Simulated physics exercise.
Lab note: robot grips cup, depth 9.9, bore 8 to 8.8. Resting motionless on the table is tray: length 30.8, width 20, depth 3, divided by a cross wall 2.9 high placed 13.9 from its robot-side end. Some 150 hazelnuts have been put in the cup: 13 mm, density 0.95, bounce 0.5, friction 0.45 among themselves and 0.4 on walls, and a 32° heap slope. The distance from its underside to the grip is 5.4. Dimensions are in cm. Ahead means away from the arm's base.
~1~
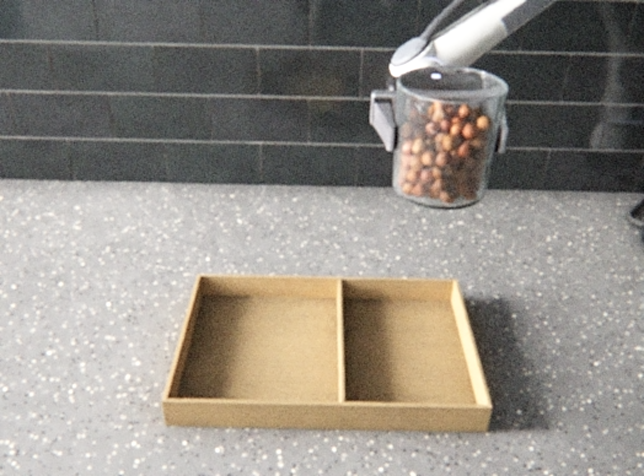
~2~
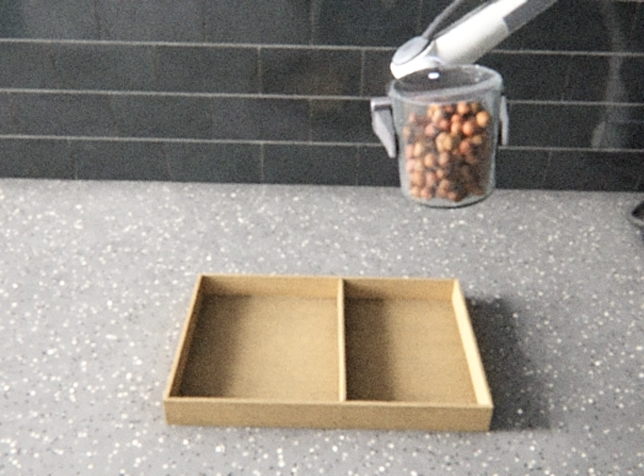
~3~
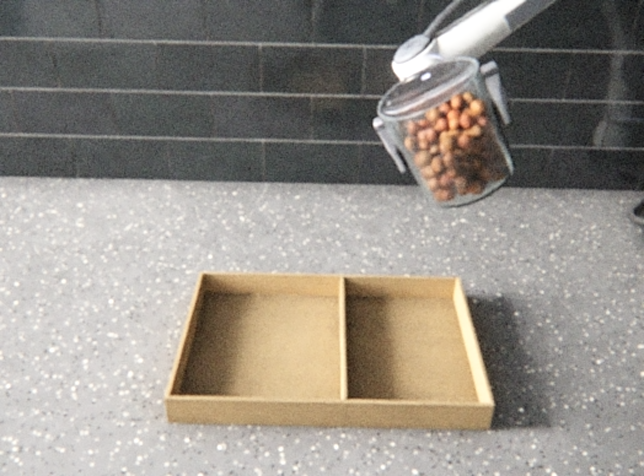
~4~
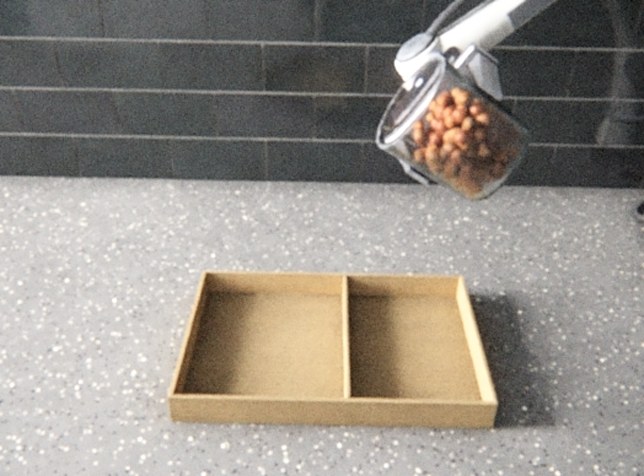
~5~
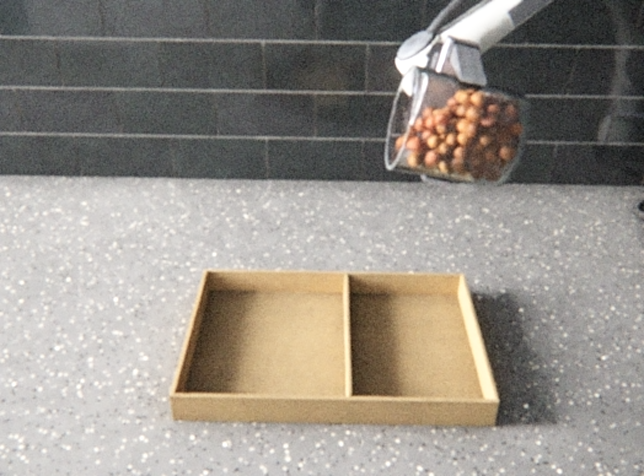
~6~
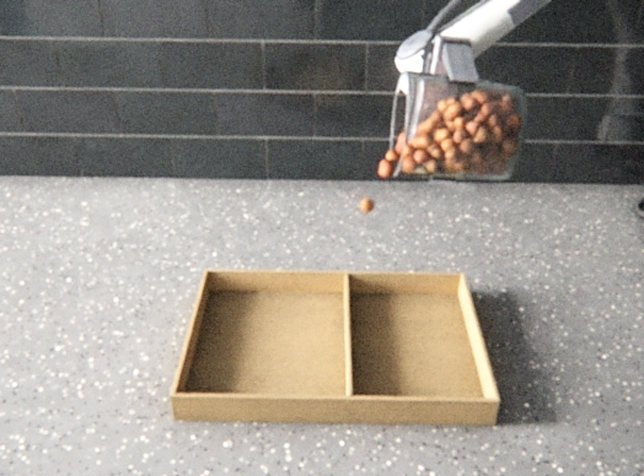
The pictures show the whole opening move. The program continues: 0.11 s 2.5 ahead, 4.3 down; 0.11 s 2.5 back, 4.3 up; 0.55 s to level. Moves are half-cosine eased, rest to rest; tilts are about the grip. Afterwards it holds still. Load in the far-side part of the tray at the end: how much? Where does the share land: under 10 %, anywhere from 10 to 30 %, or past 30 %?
It lands anywhere from 10 to 30 %.
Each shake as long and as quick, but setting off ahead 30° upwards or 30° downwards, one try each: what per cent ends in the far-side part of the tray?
First try about 85 %, second try about 40 %.
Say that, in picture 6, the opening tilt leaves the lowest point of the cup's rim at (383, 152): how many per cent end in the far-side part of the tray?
It comes out near 5 percent.
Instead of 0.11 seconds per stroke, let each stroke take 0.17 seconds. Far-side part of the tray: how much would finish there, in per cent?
Roughly 15 in a hundred.
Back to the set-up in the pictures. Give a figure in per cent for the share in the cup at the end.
Around 75 in a hundred.
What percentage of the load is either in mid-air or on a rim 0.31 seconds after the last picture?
Around 13 percent of the load.
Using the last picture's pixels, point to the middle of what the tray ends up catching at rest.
I'd point to somewhere near (265, 349).
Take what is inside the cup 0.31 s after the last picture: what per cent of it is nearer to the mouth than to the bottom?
Something near 40 per cent is there.
Then, 0.31 s on, tilted 81° forward, highest piece 28 above the table; 122 in the cup, 5 in the far-side part, 19 in flight or on a rim.
Then, 0.62 s on, tilted 16° forward, highest piece 30 above the table; 110 in the cup, 30 in the far-side part, 3 in the robot-side part, 1 on the table or floor, 2 in flight or on a rim.
Then, 0.97 s on, level, highest piece 29 above the table; 110 in the cup, 29 in the far-side part, 4 in the robot-side part, 3 on the table or floor.
Then, 2.02 s on, level, highest piece 28 above the table; 110 in the cup, 29 in the far-side part, 4 in the robot-side part, 3 on the table or floor.
In the end, 110 in the cup, 29 in the far-side part, 4 in the robot-side part, 3 on the table or floor. That is 20 % in the far-side part of the tray.
